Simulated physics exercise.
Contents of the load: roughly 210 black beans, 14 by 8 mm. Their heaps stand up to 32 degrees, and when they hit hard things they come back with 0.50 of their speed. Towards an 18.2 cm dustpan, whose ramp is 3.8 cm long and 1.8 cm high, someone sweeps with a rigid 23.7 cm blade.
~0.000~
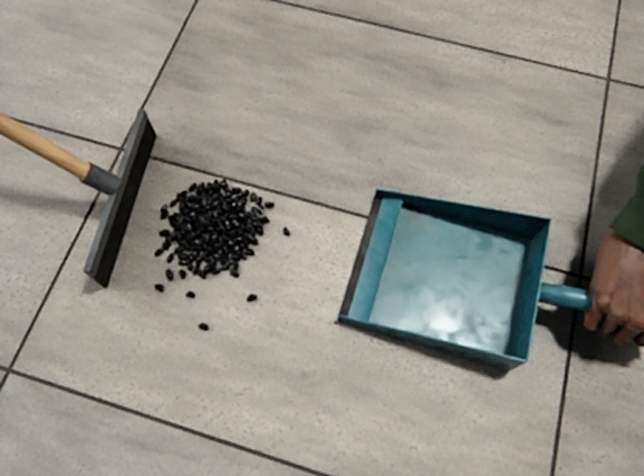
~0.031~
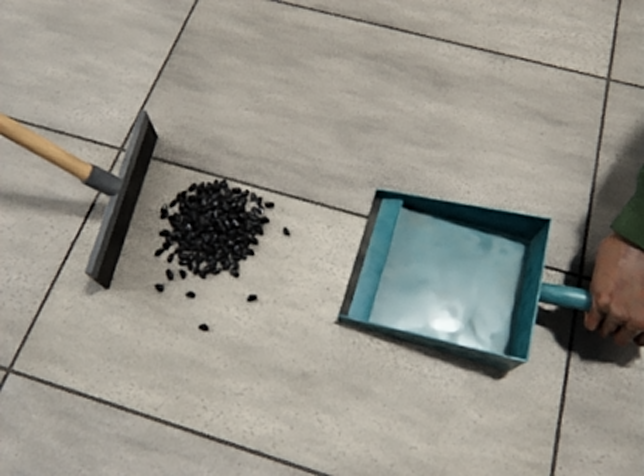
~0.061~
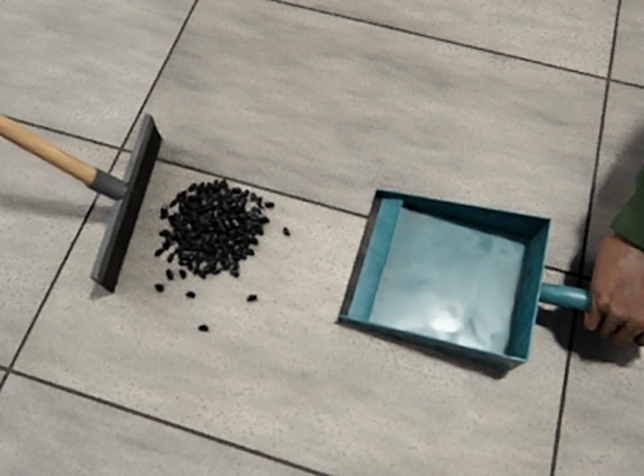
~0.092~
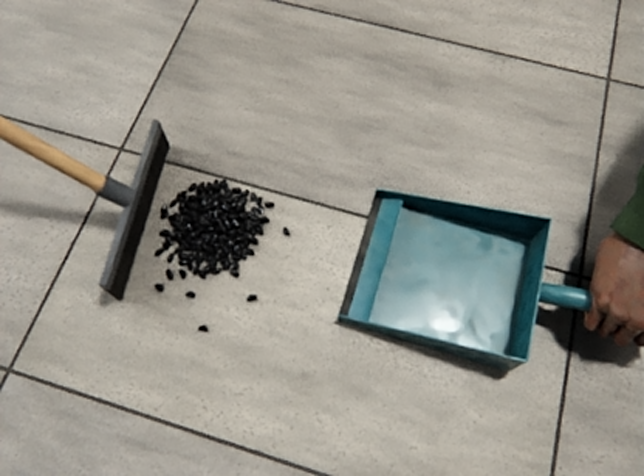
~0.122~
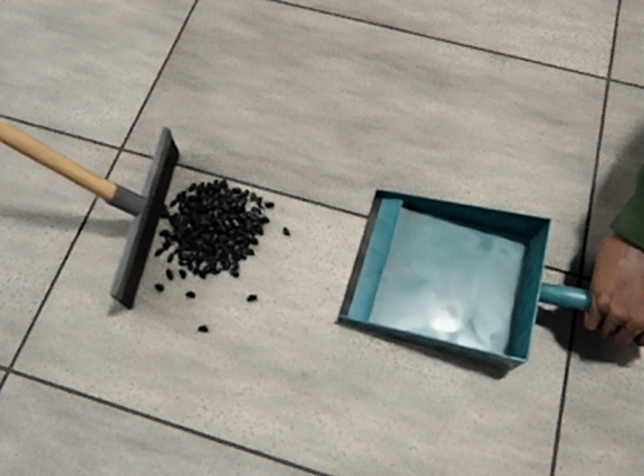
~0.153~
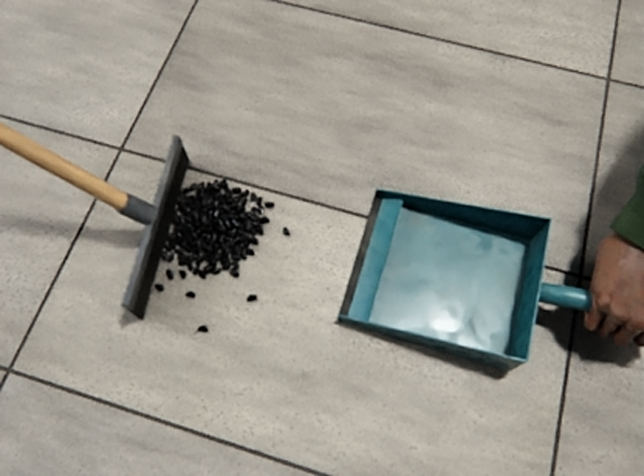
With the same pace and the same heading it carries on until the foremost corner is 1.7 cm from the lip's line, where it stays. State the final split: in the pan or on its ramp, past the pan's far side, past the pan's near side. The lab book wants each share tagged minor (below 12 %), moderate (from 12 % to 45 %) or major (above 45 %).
At the end, pan: A sprinkling; far side: A sprinkling; near side: A solid amount.
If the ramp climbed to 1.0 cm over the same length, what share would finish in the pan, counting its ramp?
Close to 10 per cent then.
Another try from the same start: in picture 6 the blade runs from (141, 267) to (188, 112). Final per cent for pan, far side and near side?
Per cent by place - pan 30, far side 20, near side 10.
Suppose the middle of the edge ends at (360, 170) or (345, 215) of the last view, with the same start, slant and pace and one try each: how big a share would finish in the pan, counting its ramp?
Close to 20 and 30 percent, in that order.
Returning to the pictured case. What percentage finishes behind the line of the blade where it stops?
Close to 25 percent.
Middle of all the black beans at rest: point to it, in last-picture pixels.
Centre at rest: Approx. (336, 276) px.
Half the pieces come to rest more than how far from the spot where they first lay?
Around 18 centimetres.
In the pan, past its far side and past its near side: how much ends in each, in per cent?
Pan: 5%. Far side: 5%. Near side: 25%.
After 0.34 s, middle of the blade 14 cm from the lip; 0 % over the lip, far side 0 %, near side 15 %.
After 0.47 s, middle of the blade 7 cm from the lip; 0 % over the lip, far side 5 %, near side 20 %.
Then, at 0.72 s, middle of the blade 3 cm from the lip; 5 % over the lip, far side 5 %, near side 25 %.
In the end, at 1.9 s, pan 5 %, far side 5 %, near side 25 %, in front of the lip or behind the blade 60 %.
